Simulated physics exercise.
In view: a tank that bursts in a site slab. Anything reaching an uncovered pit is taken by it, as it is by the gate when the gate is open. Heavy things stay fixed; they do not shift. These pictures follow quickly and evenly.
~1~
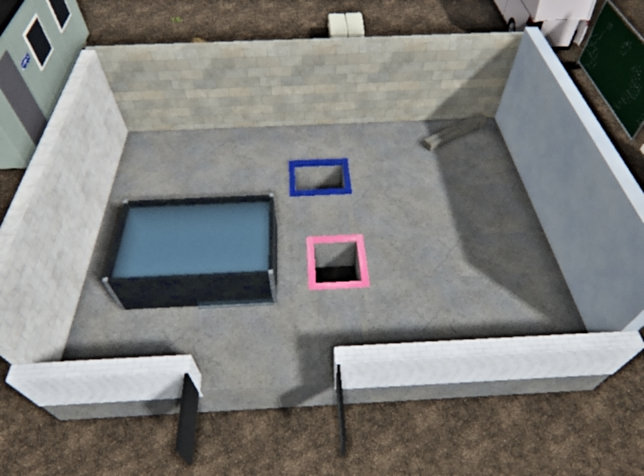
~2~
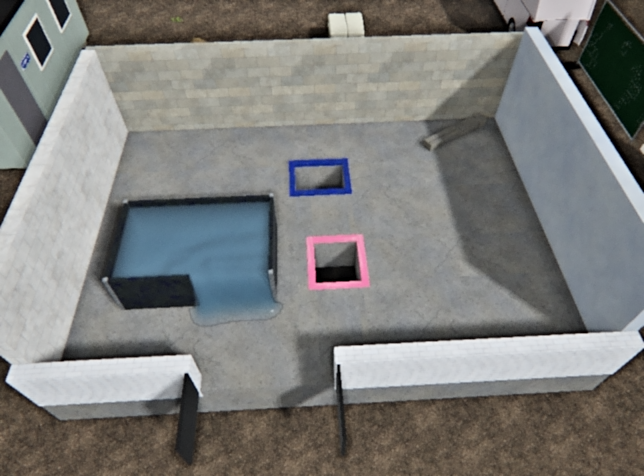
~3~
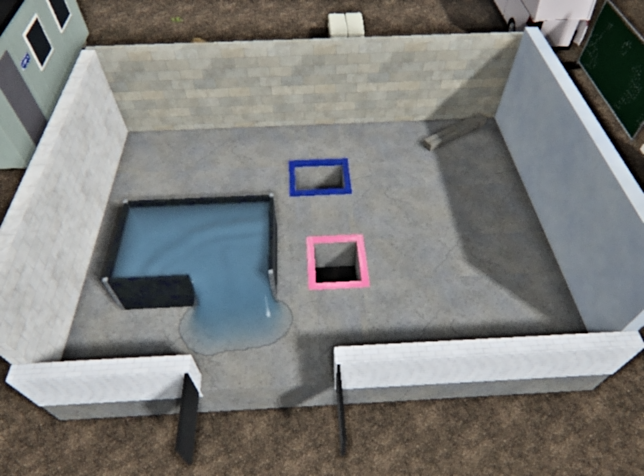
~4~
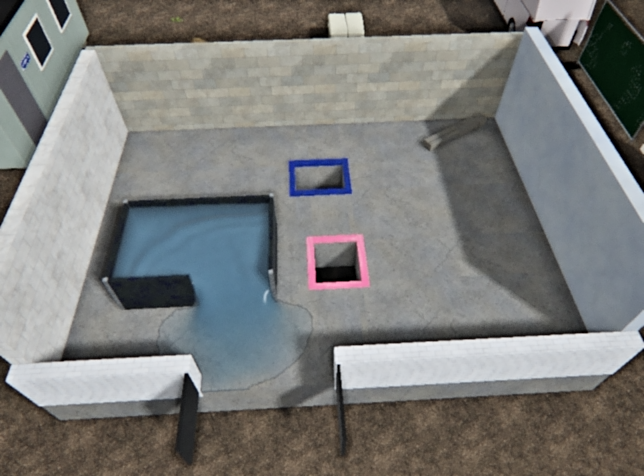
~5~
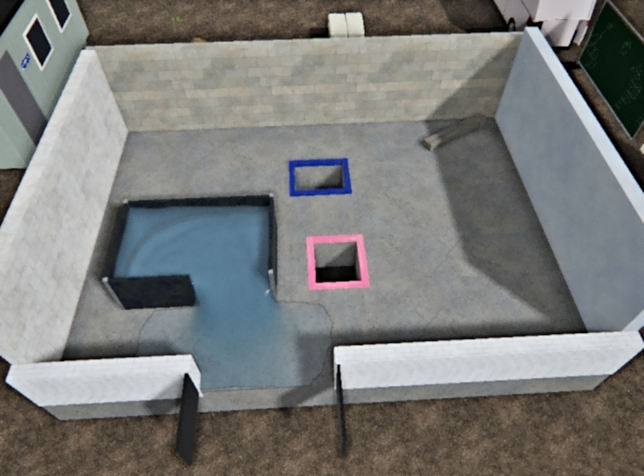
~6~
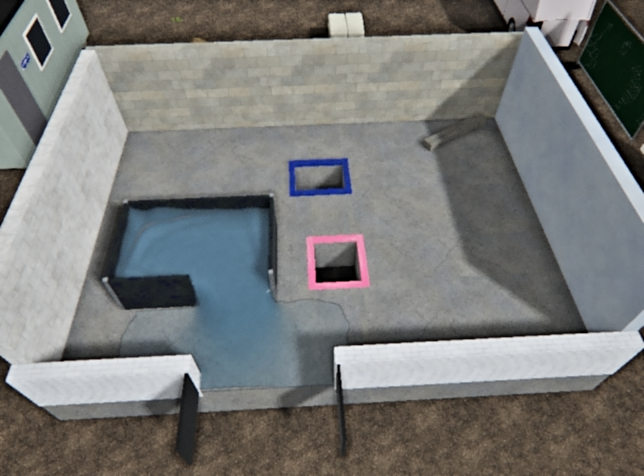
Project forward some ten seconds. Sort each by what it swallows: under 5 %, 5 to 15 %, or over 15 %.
Sorted: Gate over 15 %, pink pit under 5 %, blue pit under 5 %.
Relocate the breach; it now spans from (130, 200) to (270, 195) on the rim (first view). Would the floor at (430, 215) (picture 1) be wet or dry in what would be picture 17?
Check at the given point: Unwetted.
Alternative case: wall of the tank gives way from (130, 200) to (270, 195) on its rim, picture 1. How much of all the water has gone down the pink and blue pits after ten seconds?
In percent: Pink 4, blue 10.
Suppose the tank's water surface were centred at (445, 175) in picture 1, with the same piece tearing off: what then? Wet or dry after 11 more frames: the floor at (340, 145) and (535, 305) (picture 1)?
One after the other, they come out spared and submerged.
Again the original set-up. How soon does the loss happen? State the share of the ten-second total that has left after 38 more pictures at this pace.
Roughly 85 per cent.
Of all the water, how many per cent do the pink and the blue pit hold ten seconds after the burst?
Around 0 per cent, then around 0 per cent.
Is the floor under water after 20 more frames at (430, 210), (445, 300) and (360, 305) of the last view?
Taking them in the order given: Spared, then swamped, then spared.
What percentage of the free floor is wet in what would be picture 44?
My guess is around 35 in a hundred.
A moment on, water covers 10 % of the floor; the gate 17 %, the pink pit 0 %, the blue pit 0 %.
Next, water covers 20 % of the floor; the gate 33 %, the pink pit 0 %, the blue pit 0 %.
Then, water covers 30 % of the floor; the gate 48 %, the pink pit 0 %, the blue pit 0 %.
Later, water covers 35 % of the floor; the gate 61 %, the pink pit 0 %, the blue pit 0 %.
In the end, water covers 50 % of the floor; the gate 70 %, the pink pit 0 %, the blue pit 0 %.
